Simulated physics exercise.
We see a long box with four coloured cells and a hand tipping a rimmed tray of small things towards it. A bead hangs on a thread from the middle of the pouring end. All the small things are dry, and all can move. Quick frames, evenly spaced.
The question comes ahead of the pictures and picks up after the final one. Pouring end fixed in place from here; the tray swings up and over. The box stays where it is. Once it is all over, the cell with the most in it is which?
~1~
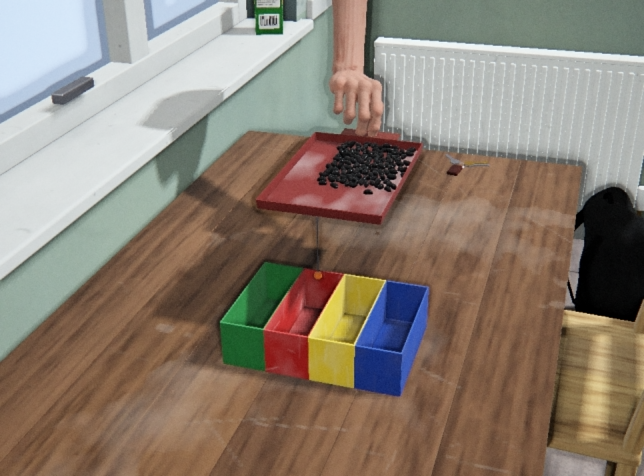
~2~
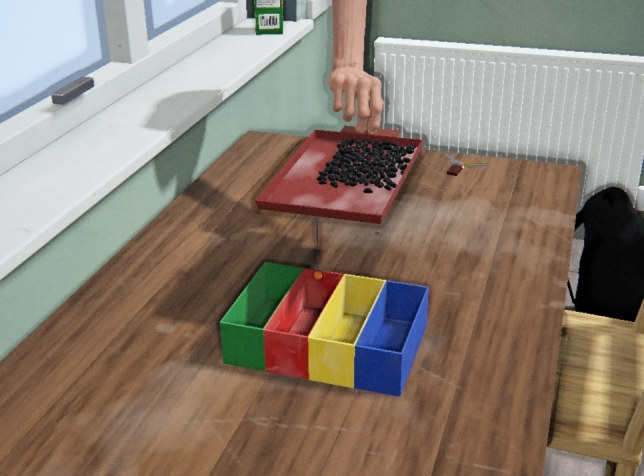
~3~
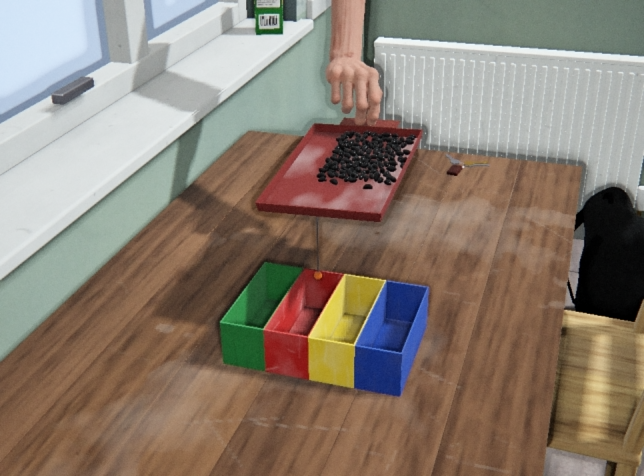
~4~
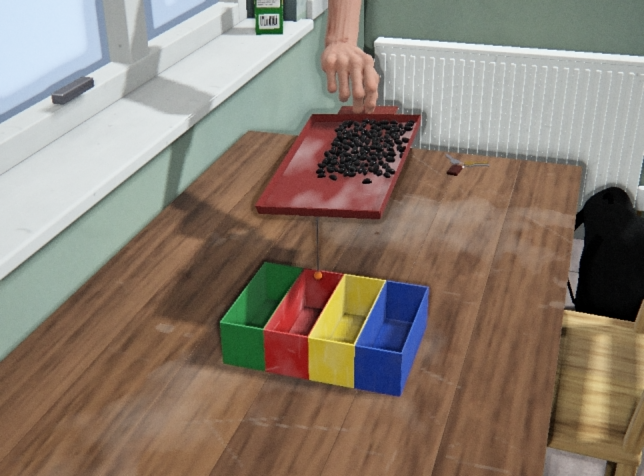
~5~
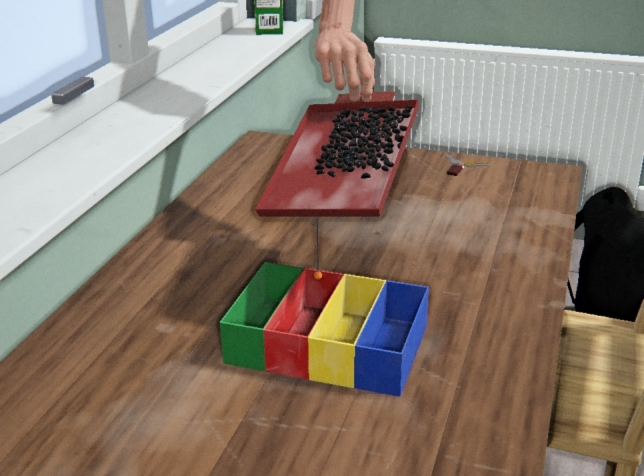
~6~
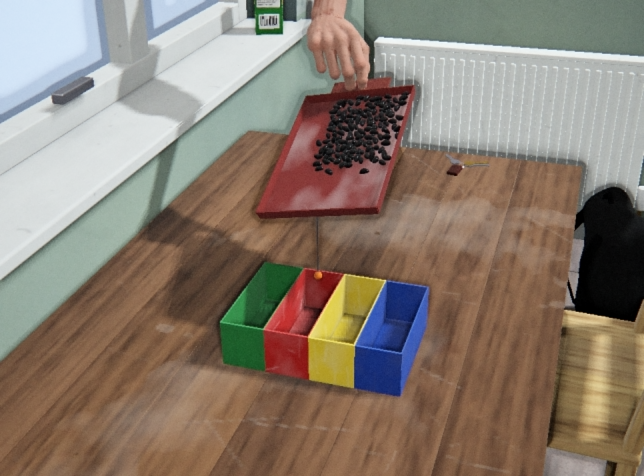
It is the green cell that has the most.
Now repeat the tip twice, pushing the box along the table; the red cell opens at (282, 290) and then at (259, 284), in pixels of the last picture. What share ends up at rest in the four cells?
It would be roughly 100 per cent in the first placement and roughly 100 per cent in the second.
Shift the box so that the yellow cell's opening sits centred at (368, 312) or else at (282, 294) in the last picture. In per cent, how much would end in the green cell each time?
40 per cent the first time, 0 per cent the second time.
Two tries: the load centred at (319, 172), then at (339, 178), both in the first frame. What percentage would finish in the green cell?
It would be about 60 per cent for the first and about 50 per cent for the second.
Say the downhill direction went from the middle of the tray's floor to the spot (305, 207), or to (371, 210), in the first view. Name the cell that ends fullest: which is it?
The green one, then yellow.
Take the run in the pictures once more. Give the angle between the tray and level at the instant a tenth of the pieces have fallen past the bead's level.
Reading: Some 70°.
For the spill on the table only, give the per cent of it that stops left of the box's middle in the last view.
Close to 100 per cent of the spill, I think.
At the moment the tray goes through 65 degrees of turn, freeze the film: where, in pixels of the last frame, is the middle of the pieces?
Roughly (279, 197).
Soon, tray tipped steeply; most on the tray; a stray few in the green cell; a small part falling or outside the box.
A while on, tray tipped past a quarter turn; about a quarter on the tray; about half in the green cell; a stray few in the red cell; a stray few in the yellow cell; about a quarter falling or outside the box.
Towards the end, tray tipped past a quarter turn; most in the green cell; a stray few in the red cell; a stray few in the yellow cell; about a quarter falling or outside the box.
Finally, tray tipped past a quarter turn; most in the green cell; a stray few in the red cell; a stray few in the yellow cell; none in the blue cell; about a quarter outside the box.
